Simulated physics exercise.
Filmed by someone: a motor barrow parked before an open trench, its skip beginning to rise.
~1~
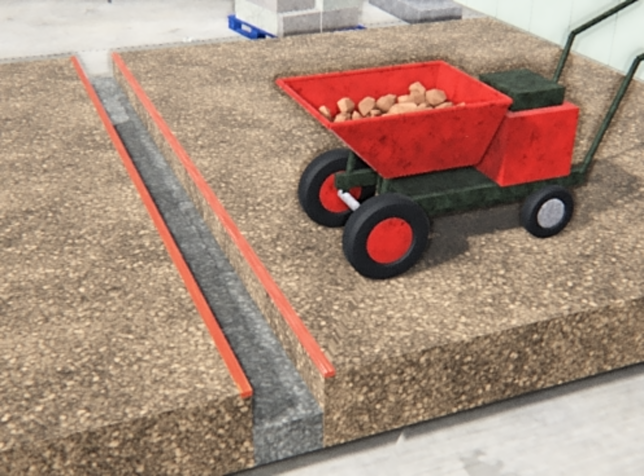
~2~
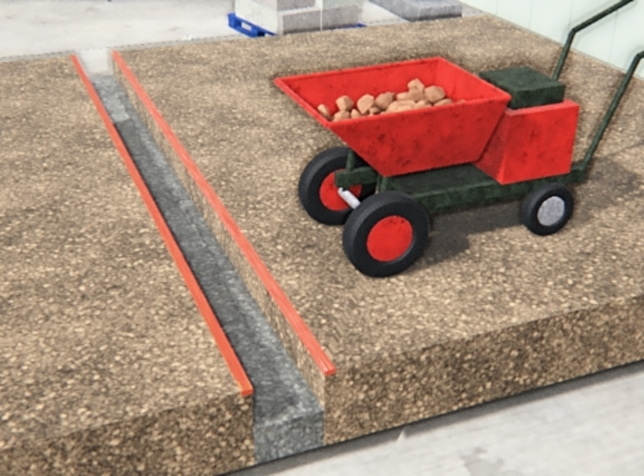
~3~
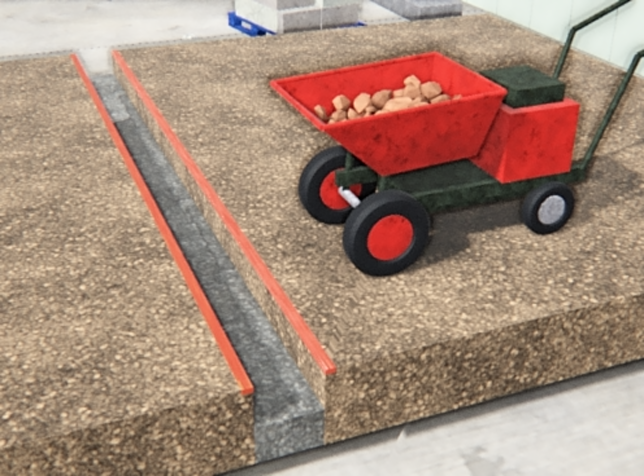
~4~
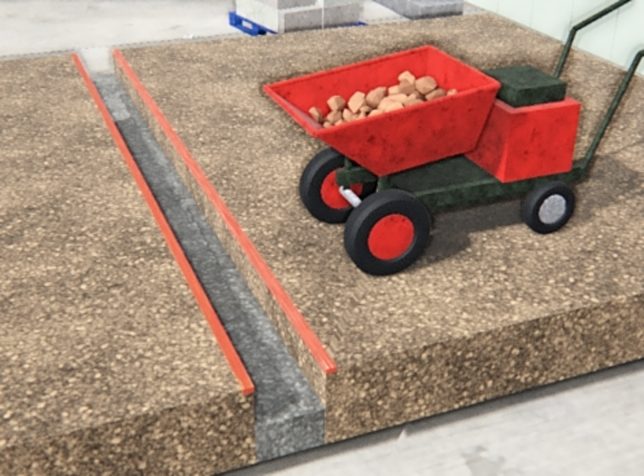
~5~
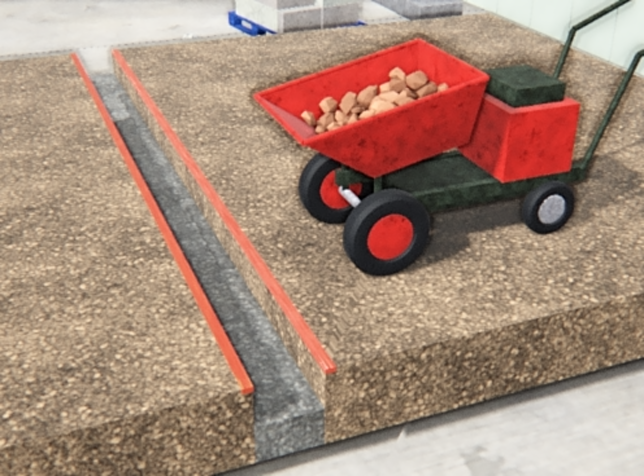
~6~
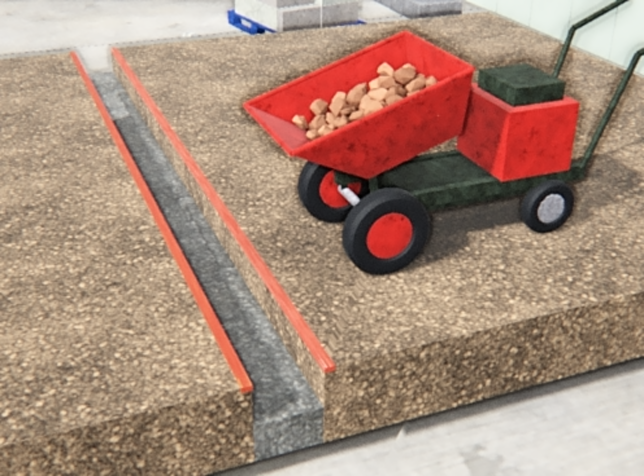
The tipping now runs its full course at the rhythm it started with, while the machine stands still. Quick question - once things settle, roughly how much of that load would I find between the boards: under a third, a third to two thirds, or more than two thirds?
You would find more than two thirds there.
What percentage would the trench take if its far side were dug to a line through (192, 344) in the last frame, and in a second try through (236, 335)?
The first try comes out at 100 percent and the second at 60 percent.
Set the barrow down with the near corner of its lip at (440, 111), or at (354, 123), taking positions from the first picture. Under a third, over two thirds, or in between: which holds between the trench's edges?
Well, for the first stop the answer is below one third, and for the second it is beyond two thirds.
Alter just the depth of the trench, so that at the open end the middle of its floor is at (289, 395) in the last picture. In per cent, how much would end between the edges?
50 %, roughly.
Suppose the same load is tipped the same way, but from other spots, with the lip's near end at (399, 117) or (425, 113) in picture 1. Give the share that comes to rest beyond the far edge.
In order: About 0 % and 0 %.
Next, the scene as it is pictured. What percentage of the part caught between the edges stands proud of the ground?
The answer is close to 5 per cent.
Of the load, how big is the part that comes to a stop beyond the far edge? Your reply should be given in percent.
Roughly 20 percent.
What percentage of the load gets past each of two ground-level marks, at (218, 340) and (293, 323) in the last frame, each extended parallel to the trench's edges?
About 20 % and 100 %.
Soon after the last picture, skip tipped steeply; all in the skip.
A little later, skip tipped steeply; about two thirds in the skip; about a third in or heaped over the trench; a small part beyond it.
Later still, skip tipped right over; a stray few in the skip; most in or heaped over the trench; about a quarter beyond it.
At rest, skip tipped right over; most in or heaped over the trench; about a quarter beyond it.
